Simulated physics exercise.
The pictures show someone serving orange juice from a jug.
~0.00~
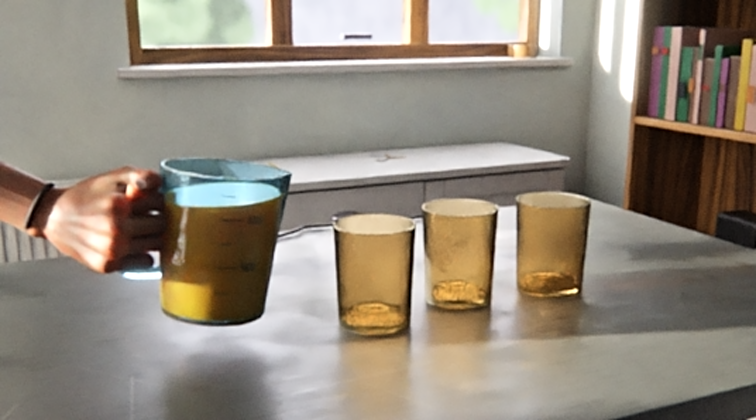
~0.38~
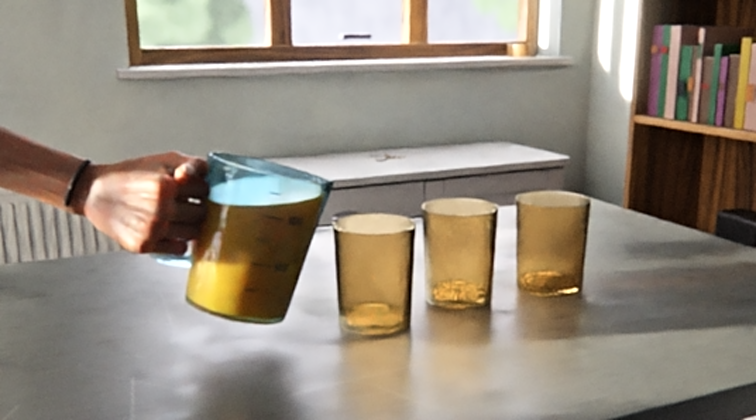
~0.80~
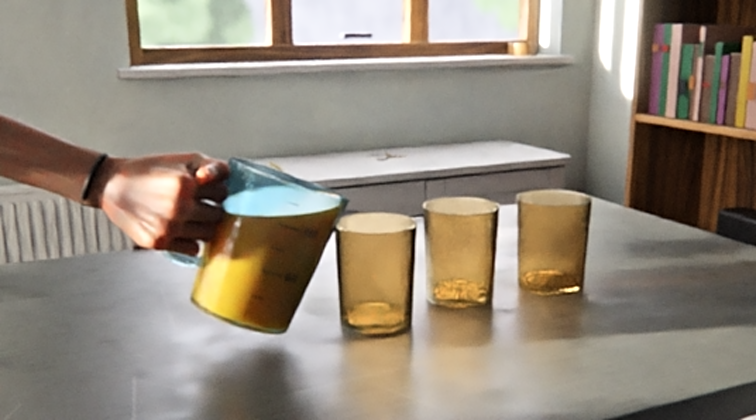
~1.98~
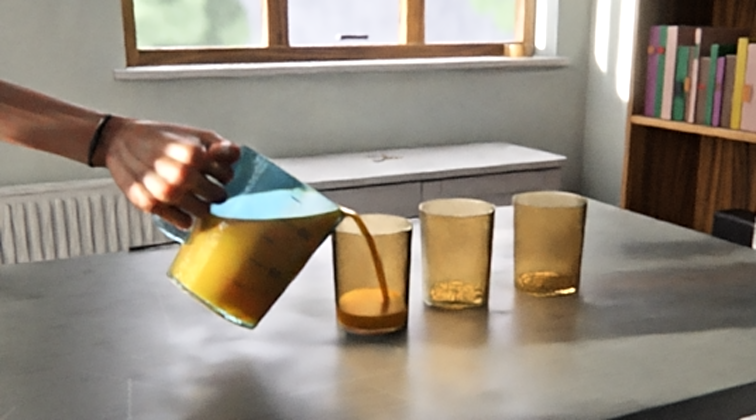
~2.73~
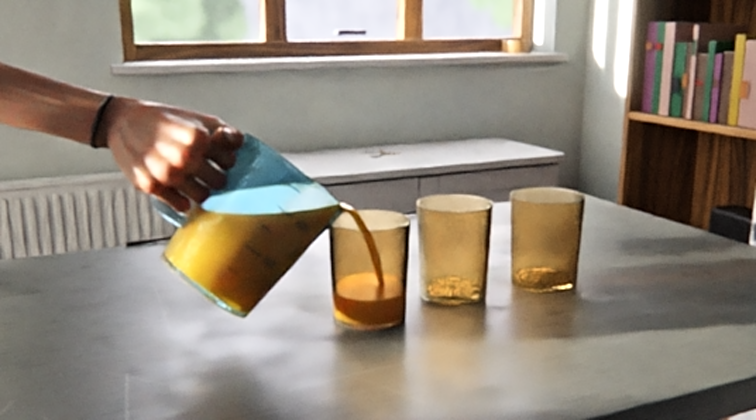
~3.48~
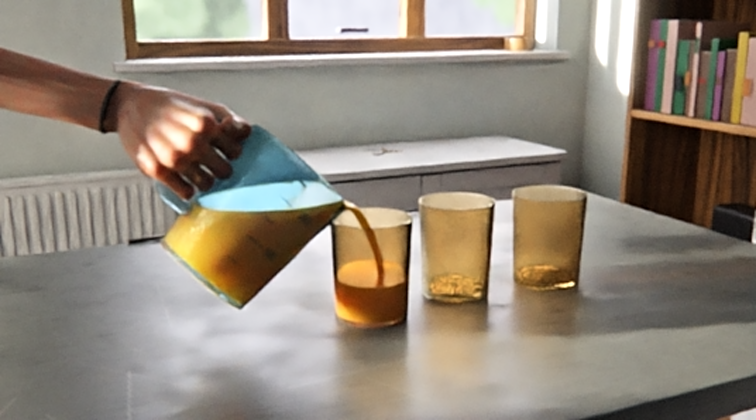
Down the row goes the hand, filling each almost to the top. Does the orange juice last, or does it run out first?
The orange juice runs out first.
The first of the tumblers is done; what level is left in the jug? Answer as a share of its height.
Roughly 50 %.
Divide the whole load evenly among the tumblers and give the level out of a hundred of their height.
My figure is 70 %.
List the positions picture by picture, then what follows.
The jug is on its way; jug (218, 237) about three quarters full; three tumblers, the last at (552, 241), in the first picture.
The orange juice nears the lip; jug about three quarters full, surface at (263, 193); the first is empty, in the second picture.
The orange juice nears the lip; jug (265, 244) tipped 25° with all of its load; three tumblers, the last at (553, 239), in the third picture.
Pouring; jug (255, 236) tipped 40° with nearly all of its load; the first is nearly empty, in the fourth picture.
Pouring; jug (251, 225) tipped 40° with nearly all of its load; three tumblers, the last at (546, 237), in the fifth picture.
Pouring; jug (253, 217) tipped 45° with about three quarters of its load; the first is about a third full, in the sixth picture.
After 5.3 s, the first is about two thirds full.
After 13.4 s, the first is done and the jug has about half of its load.
After 29.6 s, the jug is empty with two filled and the next at about a quarter of a serving.
